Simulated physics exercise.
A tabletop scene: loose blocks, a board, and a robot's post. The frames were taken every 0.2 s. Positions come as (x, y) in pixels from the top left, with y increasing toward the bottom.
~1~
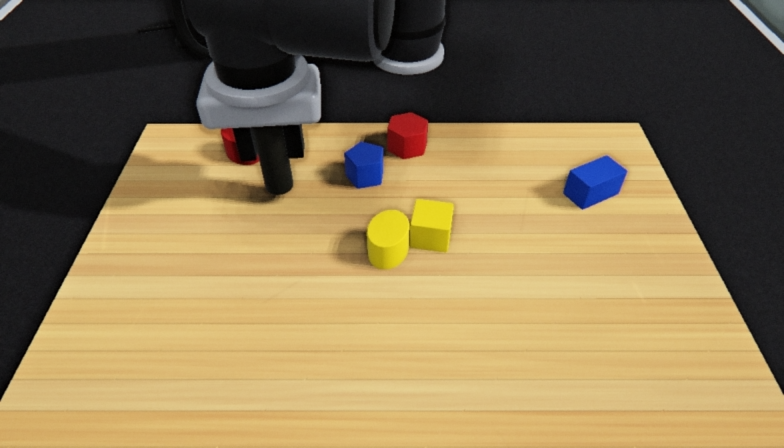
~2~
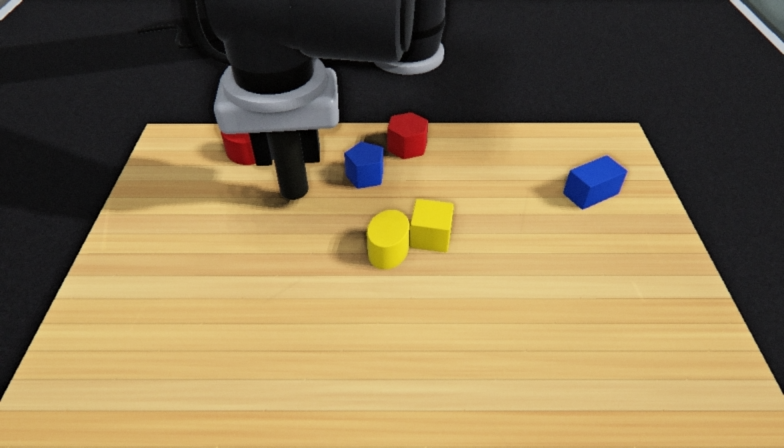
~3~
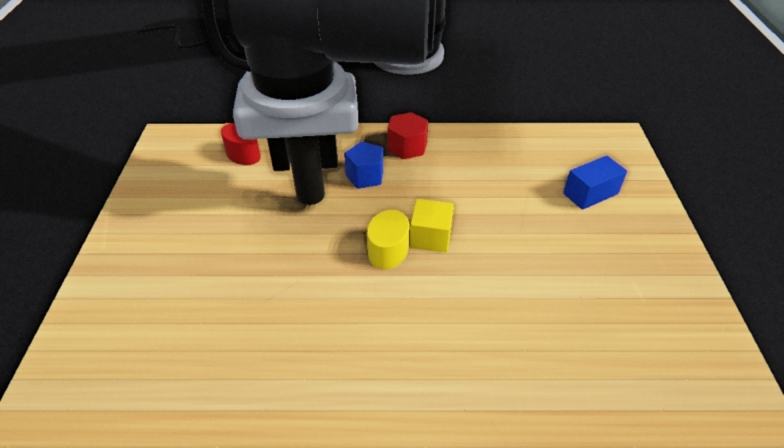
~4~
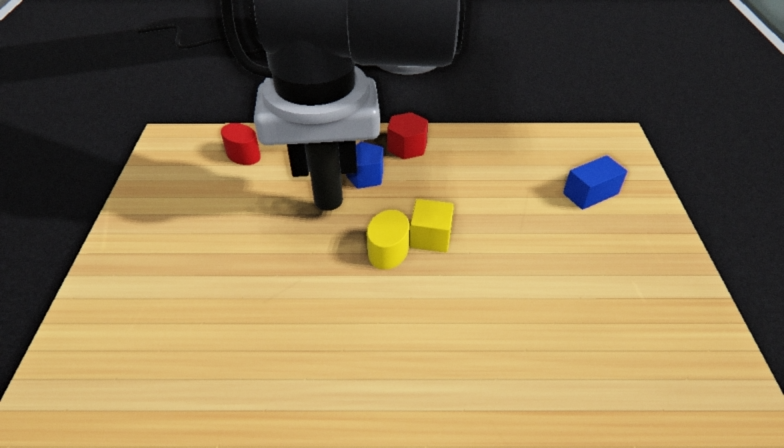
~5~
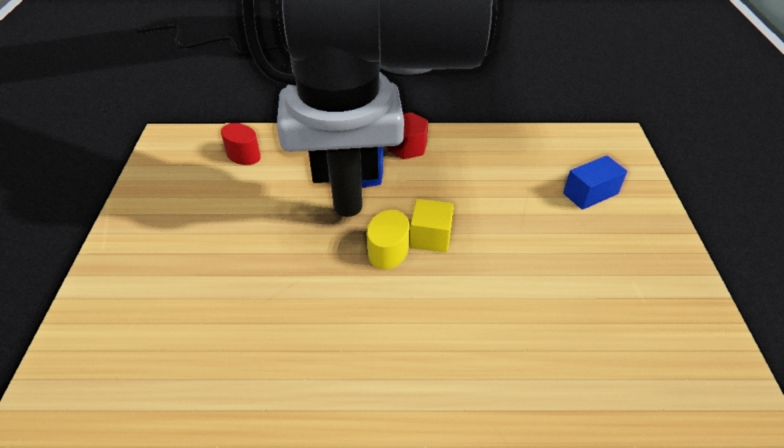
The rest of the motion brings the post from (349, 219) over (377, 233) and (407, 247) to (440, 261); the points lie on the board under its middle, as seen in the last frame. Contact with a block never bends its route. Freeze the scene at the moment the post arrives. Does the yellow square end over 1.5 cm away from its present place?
Yes
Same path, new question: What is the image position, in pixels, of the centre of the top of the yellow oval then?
At the end it should sit near (421, 261).
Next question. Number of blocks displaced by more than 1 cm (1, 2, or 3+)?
Counting only shifts above 1 cm, I get two blocks.
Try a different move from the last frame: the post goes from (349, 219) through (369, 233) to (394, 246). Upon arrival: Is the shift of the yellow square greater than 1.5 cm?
It seems not.
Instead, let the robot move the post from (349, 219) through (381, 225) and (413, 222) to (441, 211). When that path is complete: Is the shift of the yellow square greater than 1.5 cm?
Yes - that is the case.
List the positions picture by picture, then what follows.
Tip of the post (280, 187), middles of tops, blue five-sided block (365, 153), yellow oval (388, 227), yellow square (433, 213), in the first picture.
Post (295, 192), nothing pushed, in the second picture.
Post (311, 197), nothing pushed, in the third picture.
Post (329, 202), nothing pushed, in the fourth picture.
Post (348, 208), blue five-sided block hidden, yellow oval (388, 227), yellow square (433, 213), in the fifth picture.
On the path given first. One third of the way, post (377, 223); yellow oval (395, 233); yellow square (435, 215), turned 15° anticlockwise.
Two thirds of the way, post (408, 237); yellow oval (413, 252), turned 50° clockwise; yellow square (442, 217), turned 35° anticlockwise.
At the end, post (441, 251); blue five-sided block unmoved; yellow oval (421, 261), turned 85° clockwise; yellow square (460, 216), turned 65° anticlockwise.
